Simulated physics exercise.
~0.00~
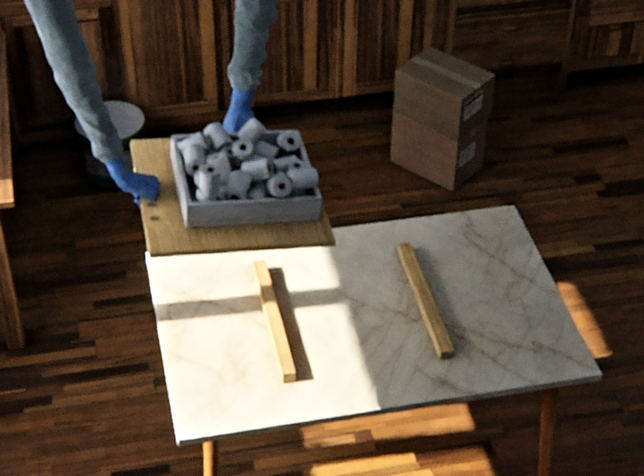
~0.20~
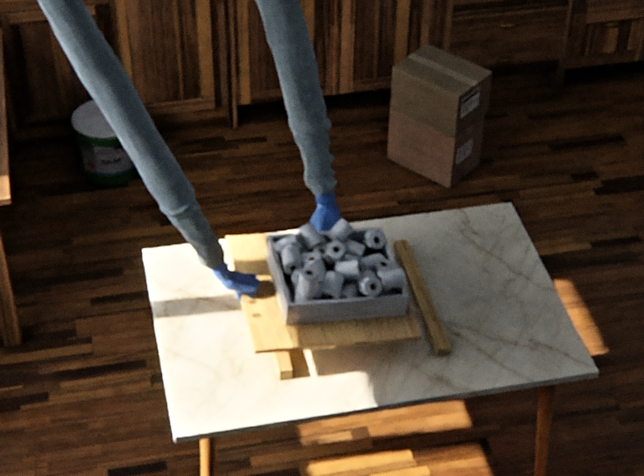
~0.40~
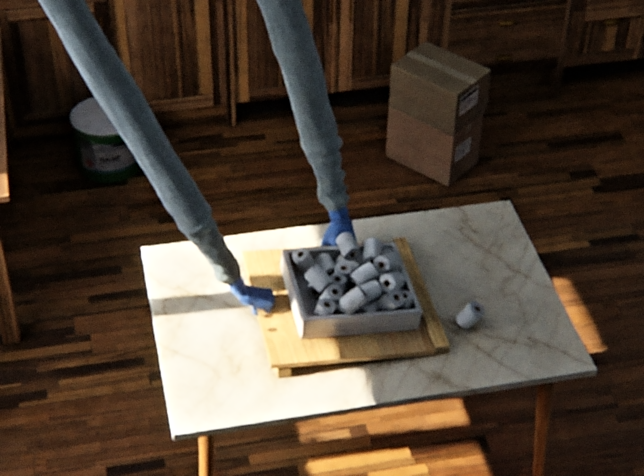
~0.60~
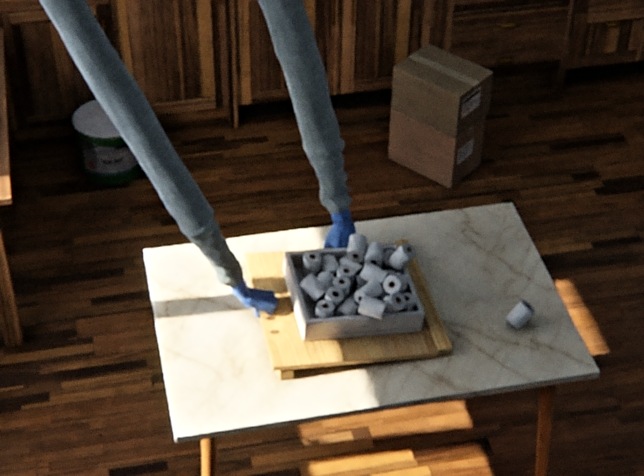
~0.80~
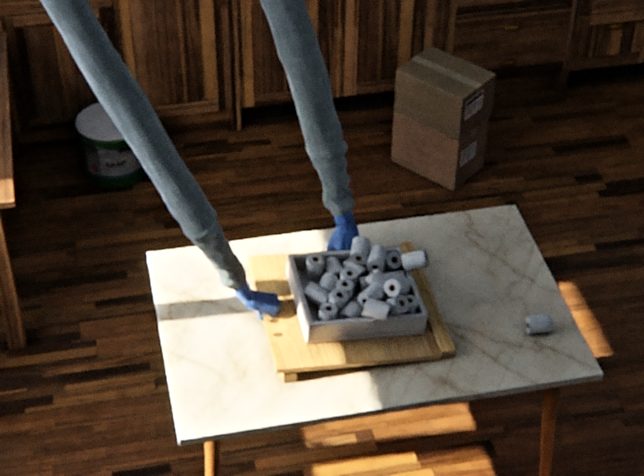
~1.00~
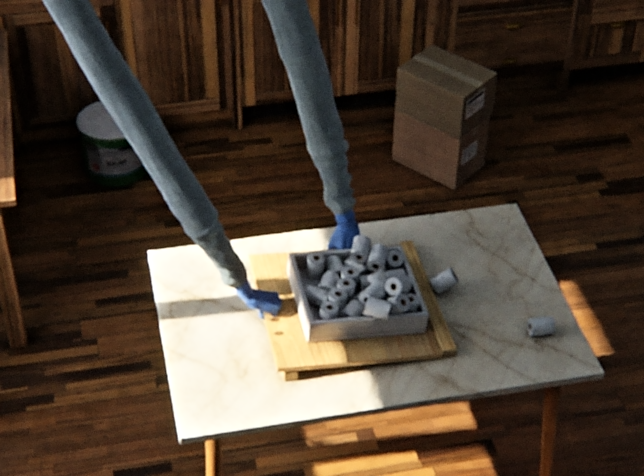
Gloved hands lowering a board and box of paper rolls onto a marble table, two rolls tumbling out to the right.
